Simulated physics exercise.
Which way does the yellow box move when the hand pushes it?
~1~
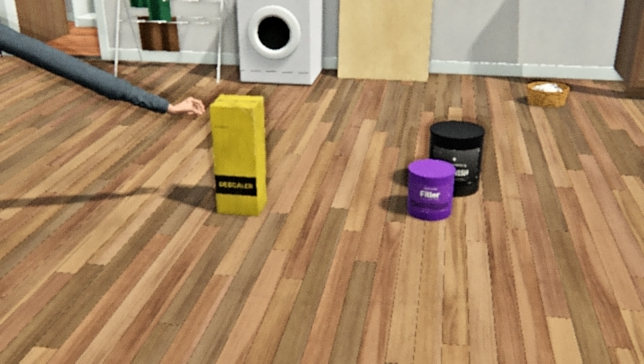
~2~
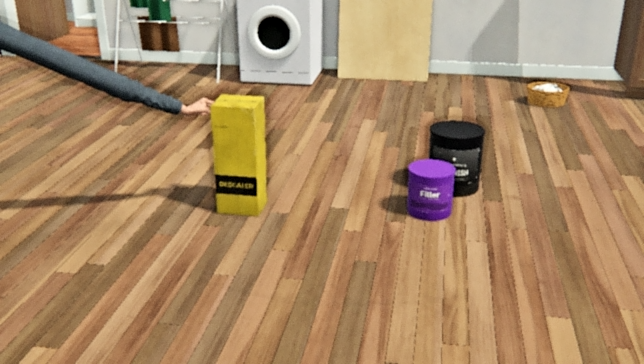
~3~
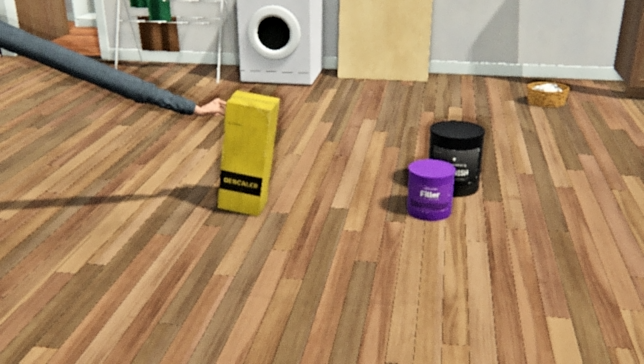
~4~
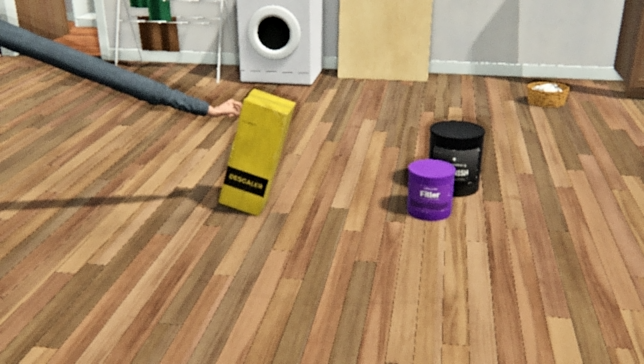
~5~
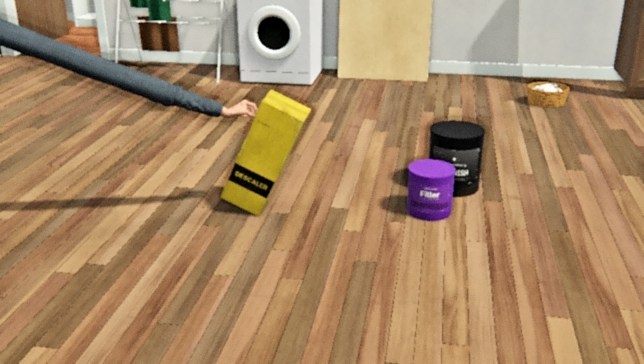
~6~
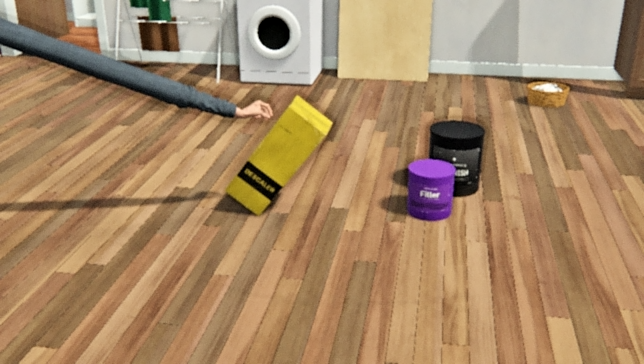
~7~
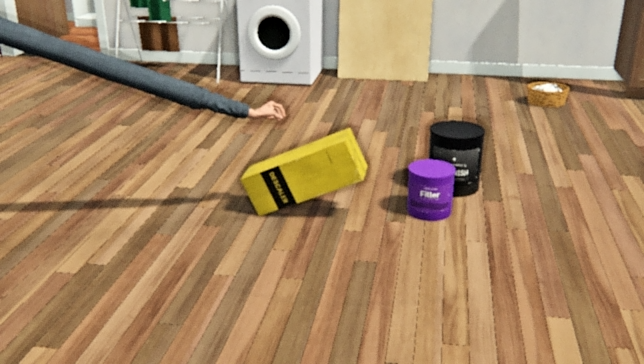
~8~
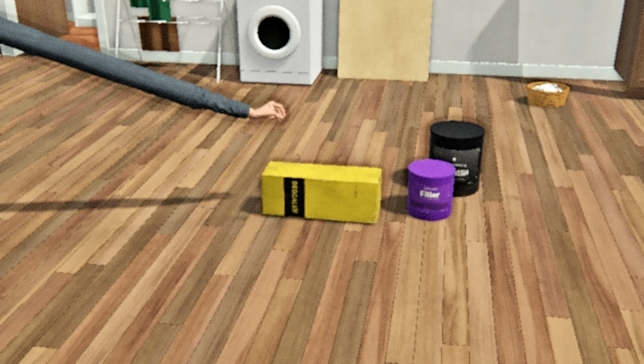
The yellow box moves to the right, tipping over toward the purple and black pails.
